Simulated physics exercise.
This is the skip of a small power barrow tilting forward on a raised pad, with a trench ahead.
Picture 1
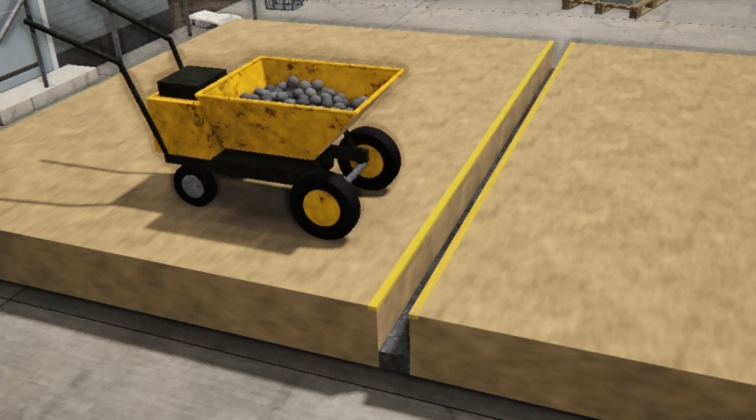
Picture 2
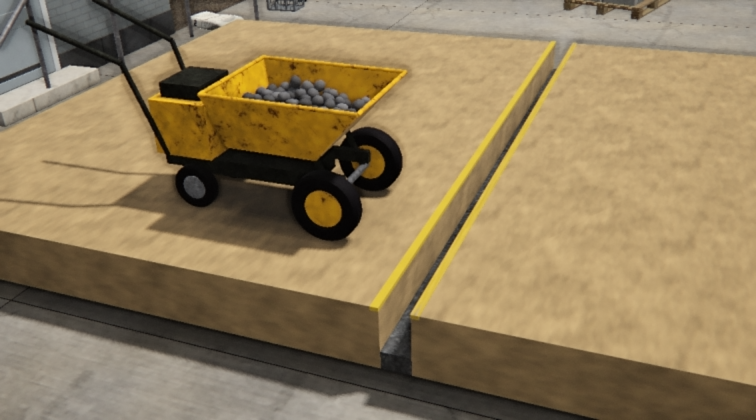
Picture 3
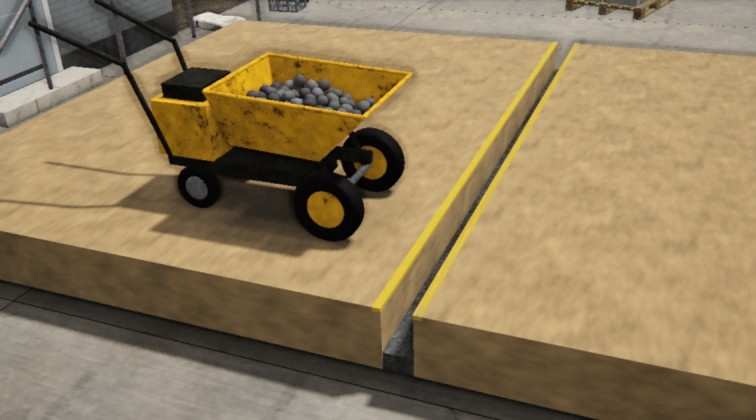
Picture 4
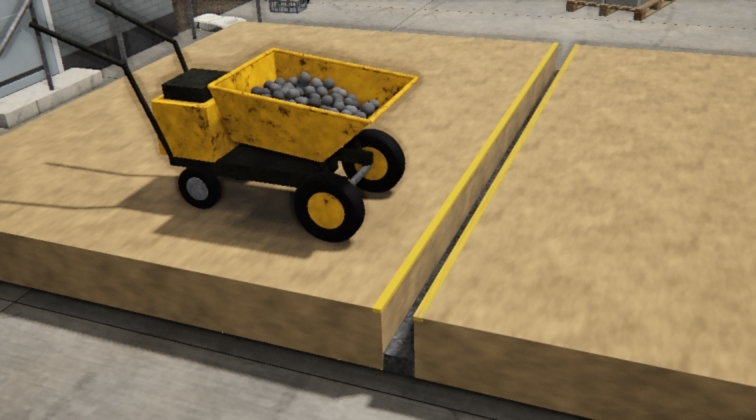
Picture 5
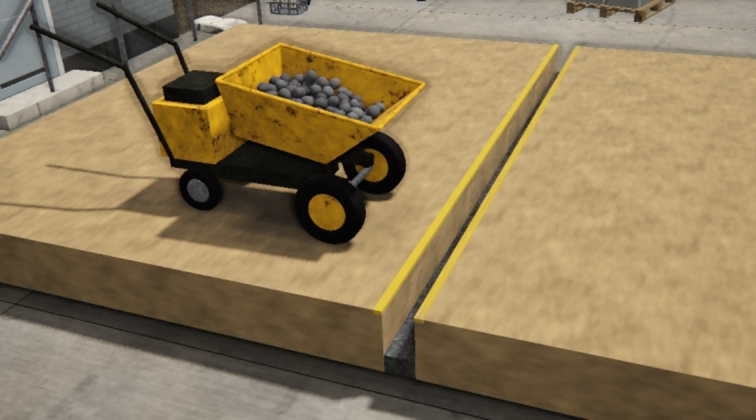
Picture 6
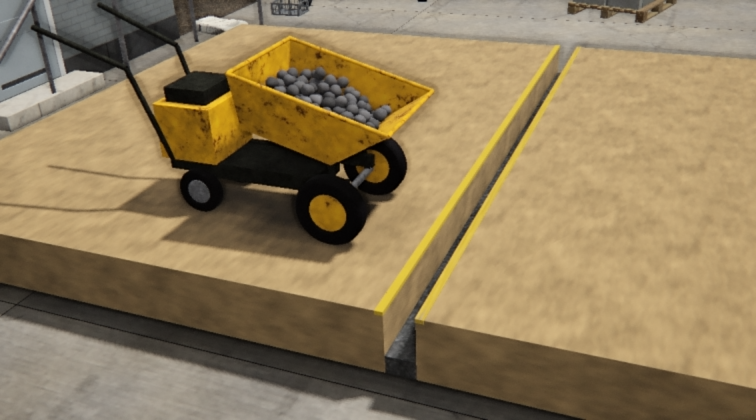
The yellow skip of a small power barrow, loaded with round grey cobbles, sat level at first, then tilted steadily forward to the right while its wheels stayed put on the raised pad before a narrow trench.
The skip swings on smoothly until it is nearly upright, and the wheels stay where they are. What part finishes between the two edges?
Between the edges lies only the smaller part of the load.
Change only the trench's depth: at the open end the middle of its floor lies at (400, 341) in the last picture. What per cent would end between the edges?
It comes to 20 per cent or so.
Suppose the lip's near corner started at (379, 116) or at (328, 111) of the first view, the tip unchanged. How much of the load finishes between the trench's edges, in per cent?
Near 0 % and 60 %.
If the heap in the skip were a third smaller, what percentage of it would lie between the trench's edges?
It comes to 30 per cent or so.
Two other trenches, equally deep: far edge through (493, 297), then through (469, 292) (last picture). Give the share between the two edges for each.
The first gives 100 %, the second 90 %.
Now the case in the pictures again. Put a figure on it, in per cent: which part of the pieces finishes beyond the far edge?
Near 65 %.
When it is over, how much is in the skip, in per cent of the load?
Some 15 per cent.
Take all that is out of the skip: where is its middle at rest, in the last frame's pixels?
Near (499, 234).
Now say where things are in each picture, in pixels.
In the first frame, lip of the skip near (355, 114), level; top of the load near (289, 105), round cobbles; first edge of the trench near (393, 275); far edge near (432, 282), the trench under half as wide as the skip, and about as deep as wide.
In the second frame, lip of the skip near (358, 115), level; top of the load near (291, 105).
In the third frame, lip of the skip near (364, 118), tipped barely; top of the load near (289, 97).
In the fourth frame, lip of the skip near (370, 122), tipped a little; top of the load near (293, 95).
In the fifth frame, lip of the skip near (378, 129), tipped a little; top of the load near (286, 99).
In the sixth frame, lip of the skip near (388, 137), tipped clearly; top of the load near (293, 95); first edge of the trench near (400, 279); far edge near (438, 287).
Shortly afterwards, skip tipped steeply; the whole lot in the skip.
Next, skip tipped right over; near two thirds in the skip; a little in or heaped over the trench; near a third beyond it; only a few falling.
Some moments later, skip tipped right over; near a quarter in the skip; near a quarter in or heaped over the trench; near two thirds beyond it.
In the end, skip tipped right over; a little in the skip; near a quarter in or heaped over the trench; near two thirds beyond it.
